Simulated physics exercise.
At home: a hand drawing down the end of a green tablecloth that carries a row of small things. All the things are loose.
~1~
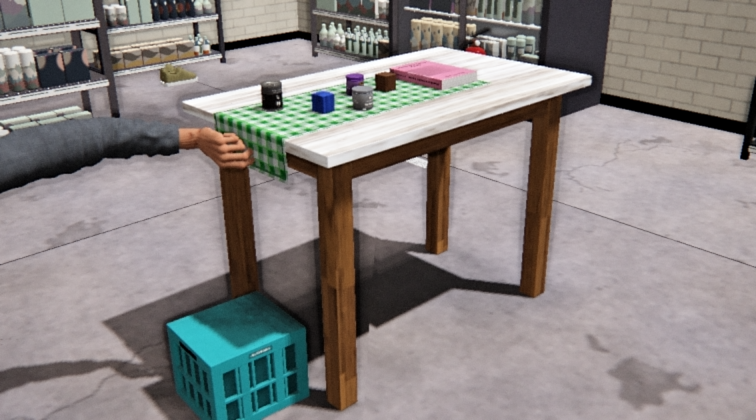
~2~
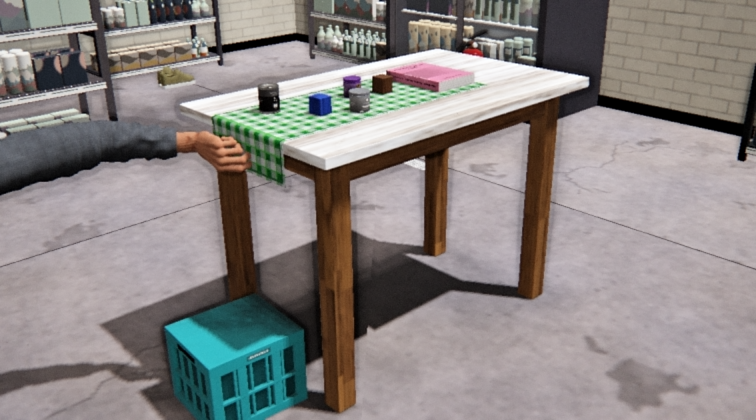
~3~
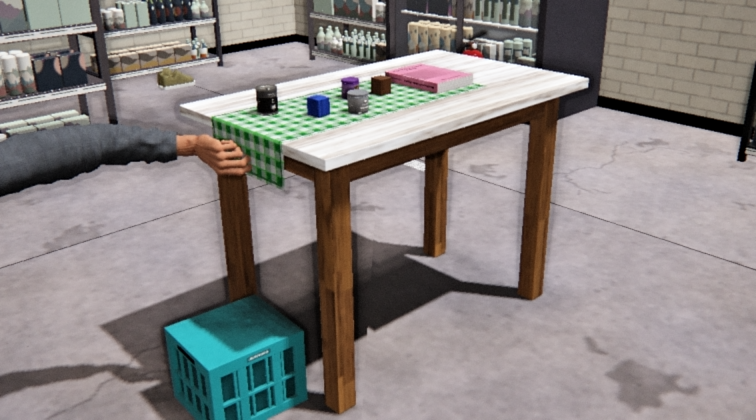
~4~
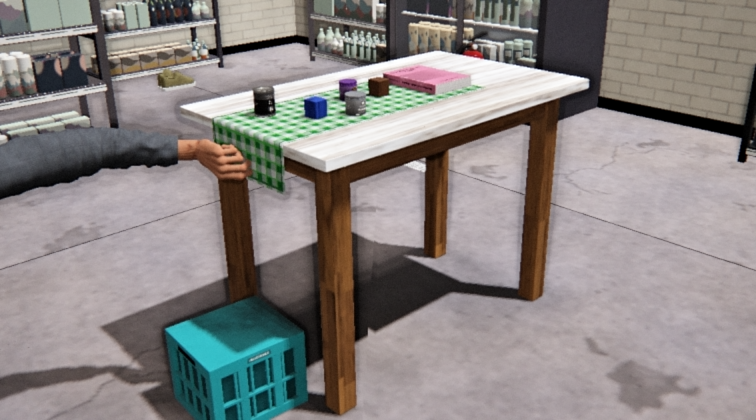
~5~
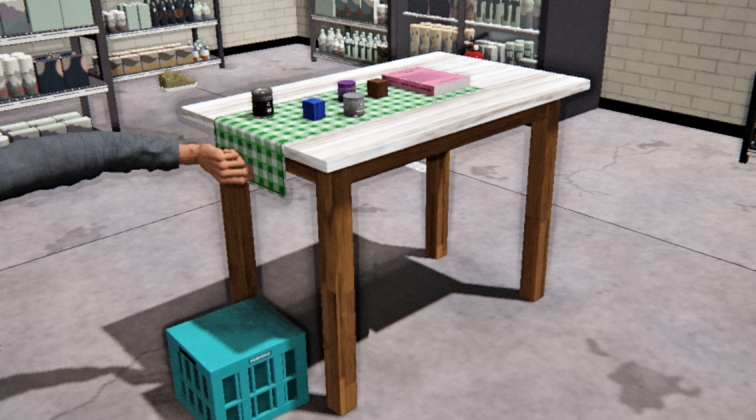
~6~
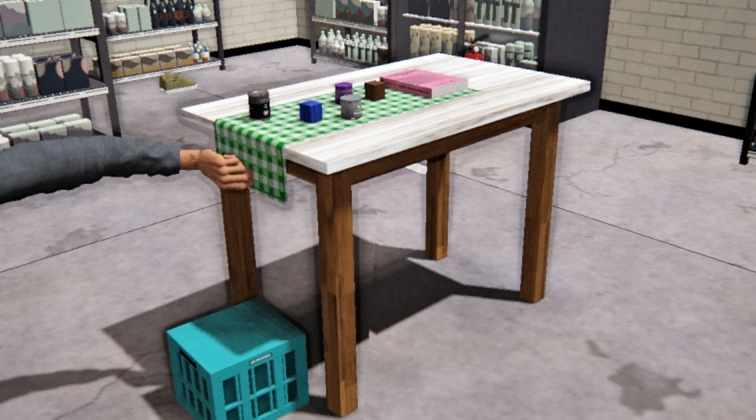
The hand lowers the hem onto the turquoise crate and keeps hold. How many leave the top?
Over the edge go four.
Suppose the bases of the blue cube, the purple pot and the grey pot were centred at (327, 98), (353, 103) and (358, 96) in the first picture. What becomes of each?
The blue cube goes over; the purple pot comes down; the grey pot comes down.
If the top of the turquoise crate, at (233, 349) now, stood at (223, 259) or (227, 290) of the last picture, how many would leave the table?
Over the edge go 1 and 2.
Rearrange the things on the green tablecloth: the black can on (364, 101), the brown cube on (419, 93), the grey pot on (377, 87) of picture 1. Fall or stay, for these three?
The black can drops off, the brown cube stays on, the grey pot stays on.
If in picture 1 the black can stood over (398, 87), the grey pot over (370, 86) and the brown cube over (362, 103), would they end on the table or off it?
The black can holds on, the grey pot does not fall, the brown cube comes down.
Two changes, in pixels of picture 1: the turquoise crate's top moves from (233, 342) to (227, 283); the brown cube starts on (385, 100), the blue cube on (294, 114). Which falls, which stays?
The brown cube survives, the blue cube is carried off.
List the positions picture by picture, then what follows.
In the first frame, hem (288, 184); black can (271, 83); blue cube (323, 93); grey pot (362, 88); purple pot (355, 75); brown cube (385, 74); top of the crate (233, 342).
In the second frame, hem (286, 188); black can (268, 86).
In the third frame, hem (285, 191); blue cube (318, 97).
In the fourth frame, hem (286, 196); grey pot (355, 94); top of the crate (232, 347).
In the fifth frame, hem (287, 200); purple pot (346, 82).
In the sixth frame, hem (288, 206); black can (258, 93); blue cube (311, 103); grey pot (351, 97); purple pot (344, 84); brown cube (375, 82).
A little later, hem near (255, 273); black can and blue cube gone.
Next, hem on the crate; black can, blue cube, grey pot and purple pot gone.
When it is over, hem on the crate; black can, blue cube, grey pot and purple pot gone. The table loses four.
